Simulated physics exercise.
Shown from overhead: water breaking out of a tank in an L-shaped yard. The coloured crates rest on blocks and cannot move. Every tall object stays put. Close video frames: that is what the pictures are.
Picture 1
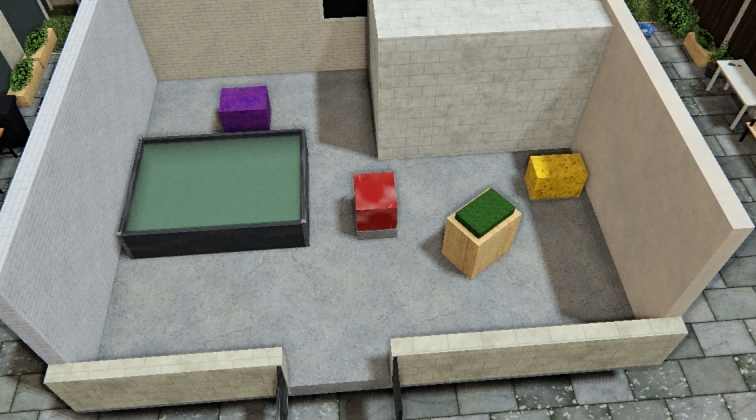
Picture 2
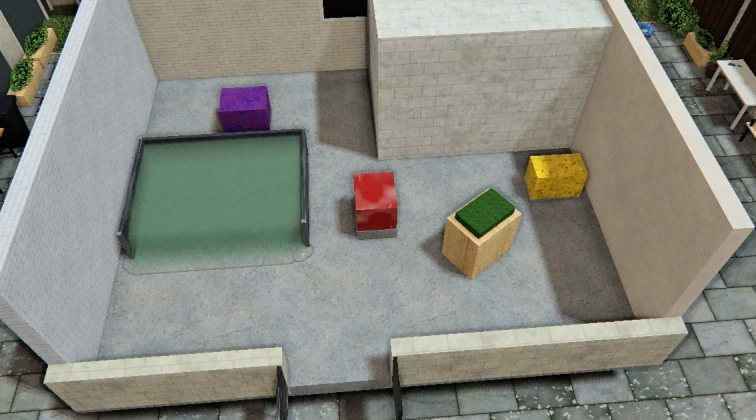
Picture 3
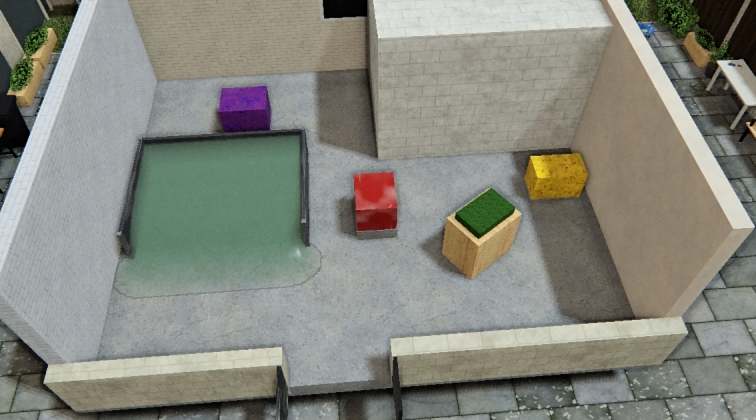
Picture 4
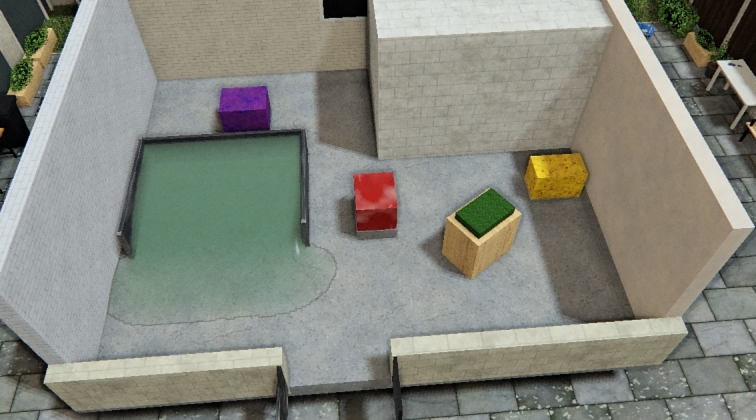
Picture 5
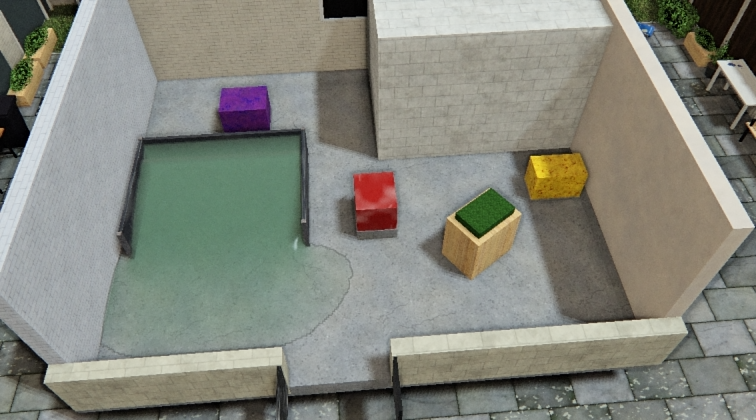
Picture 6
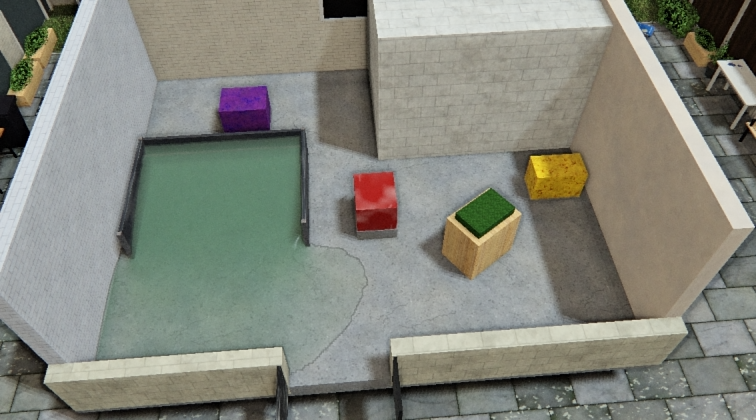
In a walled yard seen from above, greenish water sits in a dark-edged tank at left, near purple, red, green-topped and yellow blocks. The tank's front side disappears and water pours out across the grey floor toward the low front wall, spreading rightward in a curved edge near the opening there.
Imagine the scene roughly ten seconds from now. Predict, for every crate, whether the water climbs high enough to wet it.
One by one: The red crate will be out of the flood; the purple crate will be out of the flood; the yellow crate will be reached by the flood.
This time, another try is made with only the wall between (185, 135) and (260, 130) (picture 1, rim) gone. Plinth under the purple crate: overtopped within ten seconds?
In that case, purple crate is flooded.
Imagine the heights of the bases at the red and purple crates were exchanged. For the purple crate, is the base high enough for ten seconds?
Swap them and purple crate avoids the flood.
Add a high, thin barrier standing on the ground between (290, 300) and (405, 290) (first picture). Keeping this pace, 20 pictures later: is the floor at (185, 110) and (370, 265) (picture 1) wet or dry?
In order, I'd call them bare and inundated.
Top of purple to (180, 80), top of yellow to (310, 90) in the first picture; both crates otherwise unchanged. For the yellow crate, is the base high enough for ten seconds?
The yellow one is not reached.
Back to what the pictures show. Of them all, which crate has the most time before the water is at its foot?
That one's the one in purple.
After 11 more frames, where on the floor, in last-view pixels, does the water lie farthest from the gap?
The front's farthest point is close to (470, 355).
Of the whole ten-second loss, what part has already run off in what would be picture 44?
Close to 75 per cent, I'd say.
A moment on, water covers 25 % of the floor; the red crate not reached, the purple crate not reached, the yellow crate not reached.
Next, water covers 30 % of the floor; the red crate not reached, the purple crate not reached, the yellow crate not reached.
Then, water covers 40 % of the floor; the red crate not reached, the purple crate not reached, the yellow crate not reached.
Later, water covers 65 % of the floor; the red crate water round its plinth, the purple crate not reached, the yellow crate water round its plinth.
In the end, water covers 85 % of the floor; the red crate stayed above the water, the purple crate stayed above the water, the yellow crate was topped.
